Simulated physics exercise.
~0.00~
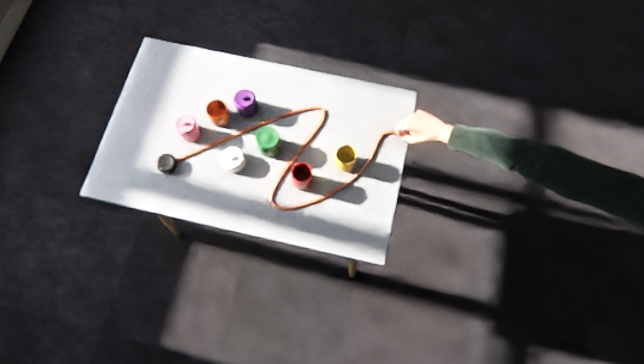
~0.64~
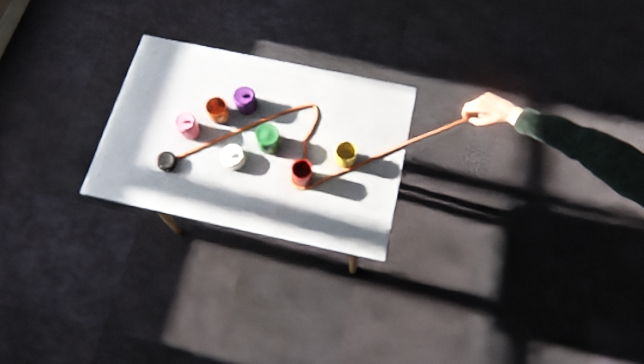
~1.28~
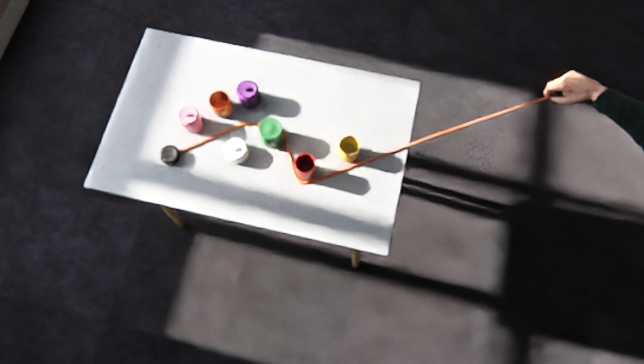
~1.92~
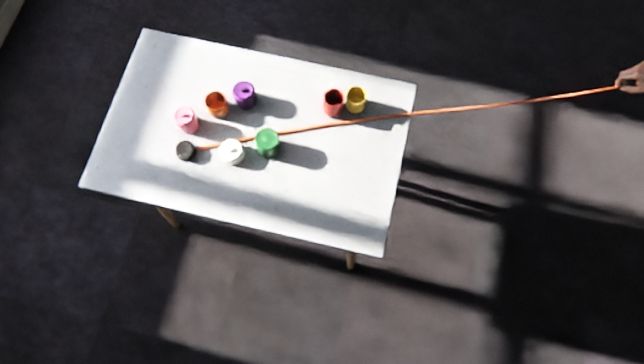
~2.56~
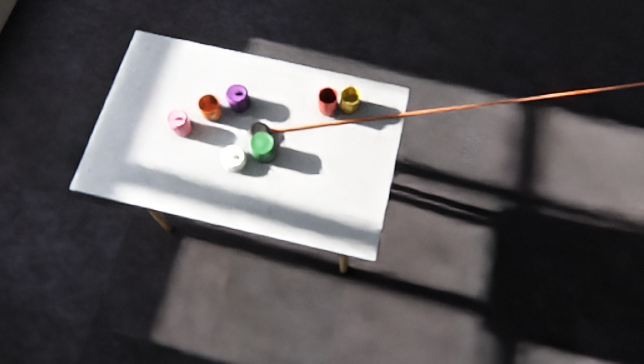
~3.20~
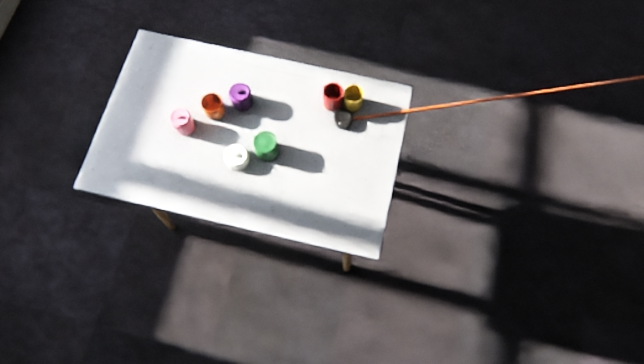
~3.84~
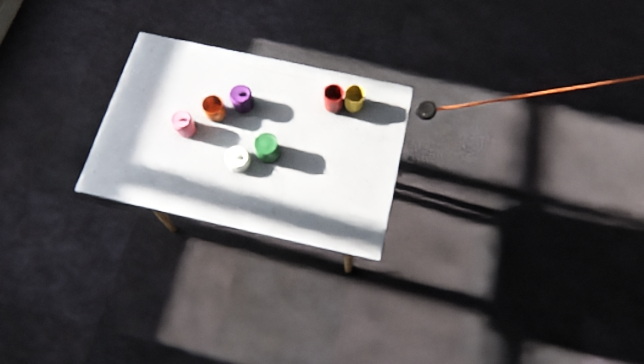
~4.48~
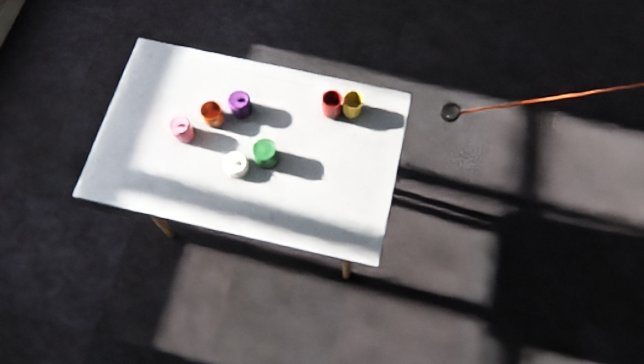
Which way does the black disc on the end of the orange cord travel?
It travels to the right, across the table and past its right edge.
